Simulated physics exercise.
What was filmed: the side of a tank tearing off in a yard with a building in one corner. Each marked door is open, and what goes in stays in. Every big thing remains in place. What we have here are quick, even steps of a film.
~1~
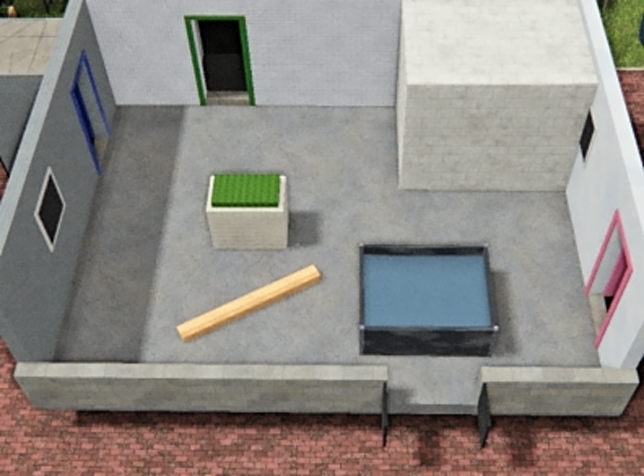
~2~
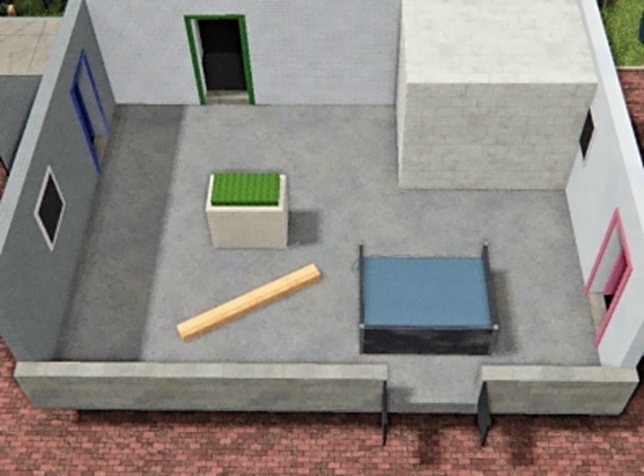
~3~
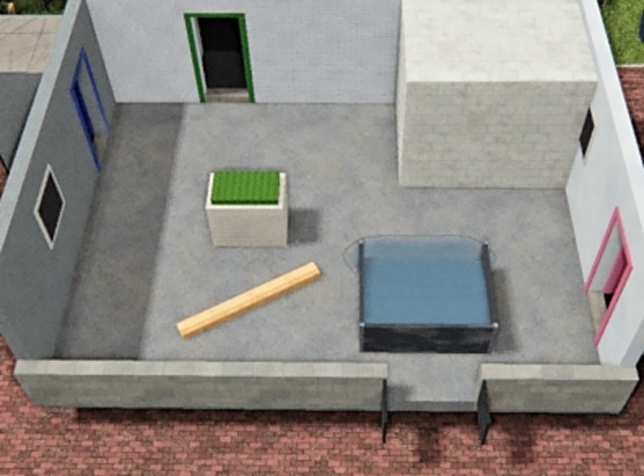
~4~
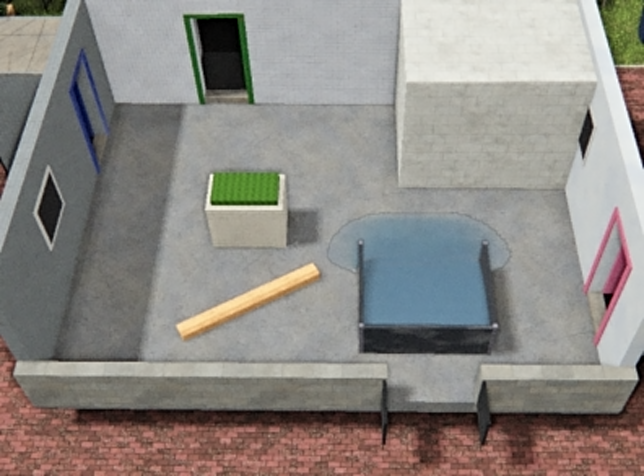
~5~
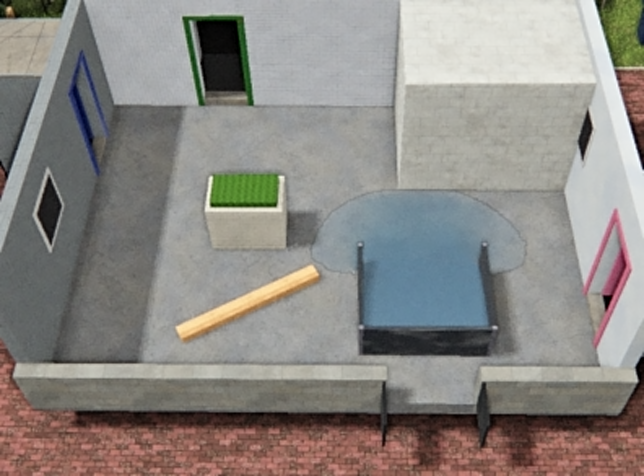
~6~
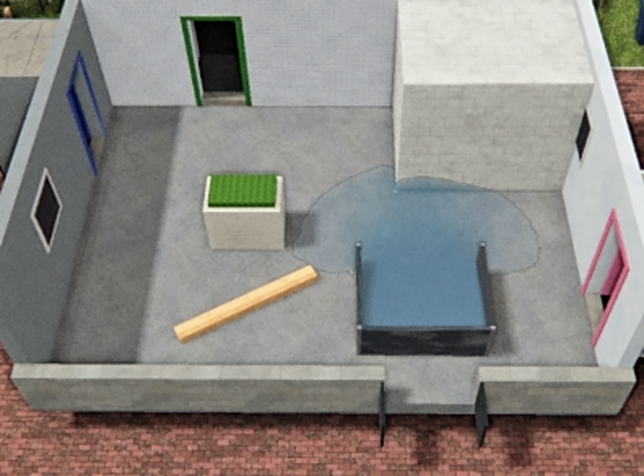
We see a walled yard with a dark-sided water tank, a wooden beam and a green-topped block; the tank's far side opens, and water pours out, spreading across the grey floor to the base of the pale corner building.
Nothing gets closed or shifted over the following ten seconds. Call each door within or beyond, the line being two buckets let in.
Pink door - within; blue door - beyond; green door - within.
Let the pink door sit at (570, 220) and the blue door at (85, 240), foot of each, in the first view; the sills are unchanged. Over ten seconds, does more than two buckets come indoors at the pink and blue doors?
As I read it, the pink door overshoots, and the blue door falls short.
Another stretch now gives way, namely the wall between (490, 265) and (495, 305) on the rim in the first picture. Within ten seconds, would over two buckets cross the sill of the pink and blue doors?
Door by door - pink exceeds it; blue does not exceed it.
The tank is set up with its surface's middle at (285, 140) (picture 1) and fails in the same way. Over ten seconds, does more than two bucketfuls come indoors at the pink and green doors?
The pink door: Falls short; the green door: Exceeds it.
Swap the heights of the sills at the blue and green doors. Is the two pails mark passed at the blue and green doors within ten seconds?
Blue door stays within bounds; green door overflows.
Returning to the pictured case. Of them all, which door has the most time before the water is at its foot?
It's the blue one.
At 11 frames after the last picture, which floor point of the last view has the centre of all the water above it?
Roughly (422, 223).
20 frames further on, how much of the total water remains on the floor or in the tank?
Some 100 per cent has not gone.
A moment on, water covers 25 % of the floor; the pink door not reached, the blue door not reached, the green door not reached.
Next, water covers 35 % of the floor; the pink door not reached, the blue door not reached, the green door not reached.
Then, water covers 50 % of the floor; the pink door wet at the sill, nothing in, the blue door not reached, the green door wet at the sill, nothing in.
Later, water covers 75 % of the floor; the pink door wet at the sill, nothing in, the blue door over two buckets in, the green door wet at the sill, nothing in.
In the end, water covers 95 % of the floor; the pink door under two buckets in, the blue door over two buckets in, the green door wet at the sill, nothing in.
